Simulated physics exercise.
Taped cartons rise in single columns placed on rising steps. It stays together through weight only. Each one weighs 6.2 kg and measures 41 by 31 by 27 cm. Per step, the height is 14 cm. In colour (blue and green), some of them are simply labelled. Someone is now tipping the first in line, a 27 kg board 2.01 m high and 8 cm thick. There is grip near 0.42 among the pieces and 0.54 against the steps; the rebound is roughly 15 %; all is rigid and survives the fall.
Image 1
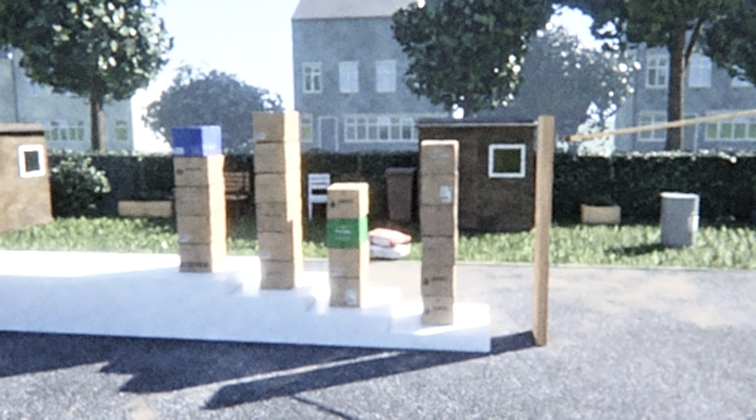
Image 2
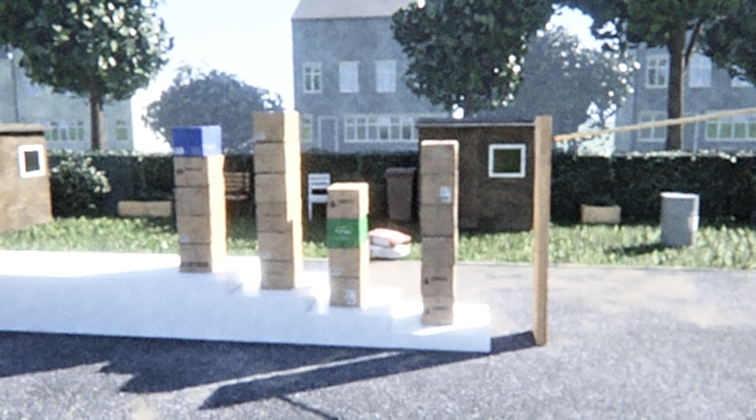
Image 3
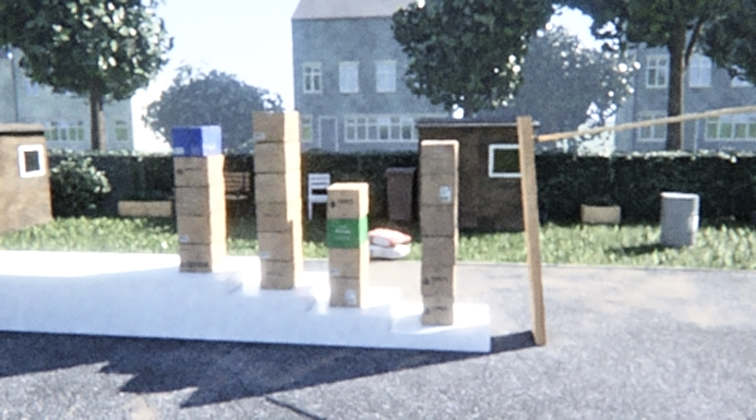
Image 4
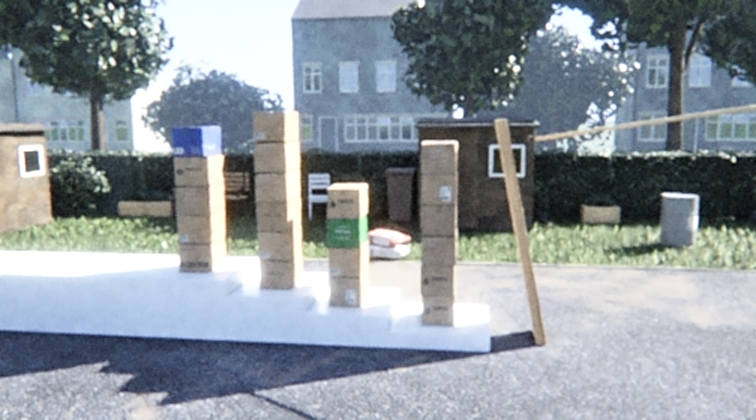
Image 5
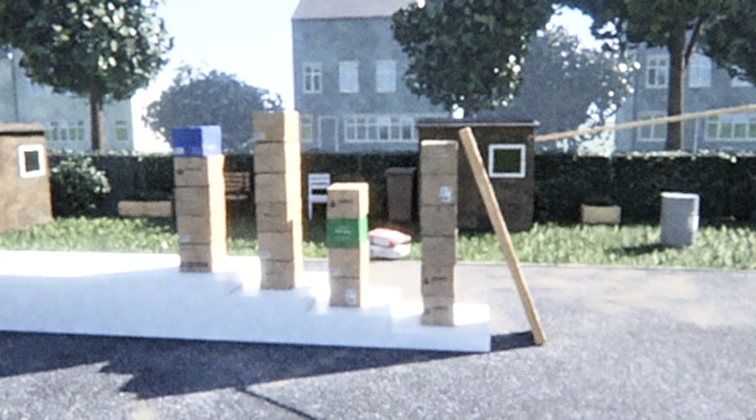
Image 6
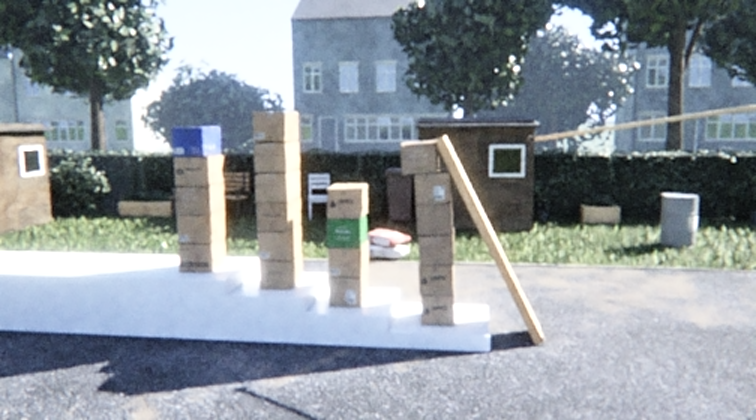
A tall wooden board at the right, nudged by a thin pole reaching in from the right edge, tilts leftward from upright until it leans on the nearest carton column, whose top box shifts left. Four cardboard columns stand on rising white steps, a blue box topping the leftmost and a green-banded one in the third. The camera stays still, facing a sunlit paved yard with hedge, sheds and grey houses behind.
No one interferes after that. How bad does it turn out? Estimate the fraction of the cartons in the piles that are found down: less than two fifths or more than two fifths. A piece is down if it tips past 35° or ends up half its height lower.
I would say upwards of two fifths.
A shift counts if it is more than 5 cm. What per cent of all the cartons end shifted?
That comes to 95 in a hundred.
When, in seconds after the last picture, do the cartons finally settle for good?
Close to 3.0 s.
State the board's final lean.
Around 60 degrees, give or take.
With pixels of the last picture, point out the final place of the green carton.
It ends up centred close to (266, 229).
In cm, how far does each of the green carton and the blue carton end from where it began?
For green it's roughly 80 cm, and for blue it's roughly 230 cm.
Then, 0.53 s later than the last frame, board 41° from upright; none of the 21 cartons down, 6 disturbed.
Then, 1.11 s later than the last frame, board 58° from upright; 6 of the 21 cartons down; green carton tilted 18°.
Then, 1.99 s later than the last frame, board 61° from upright; 13 of the 21 cartons down; blue carton tilted 41°, 18 cm lower; green carton tilted 32°.
Then, 2.41 s later than the last frame, board 61° from upright; 18 of the 21 cartons down; blue carton on its side; green carton tilted 38°.
When it is over, board 61° from upright; 18 of the 21 cartons down; blue carton upside down; green carton tilted 38°. That is 86 per cent. In pixels of the last frame, middles, blue carton near (14, 251), green carton near (266, 229).
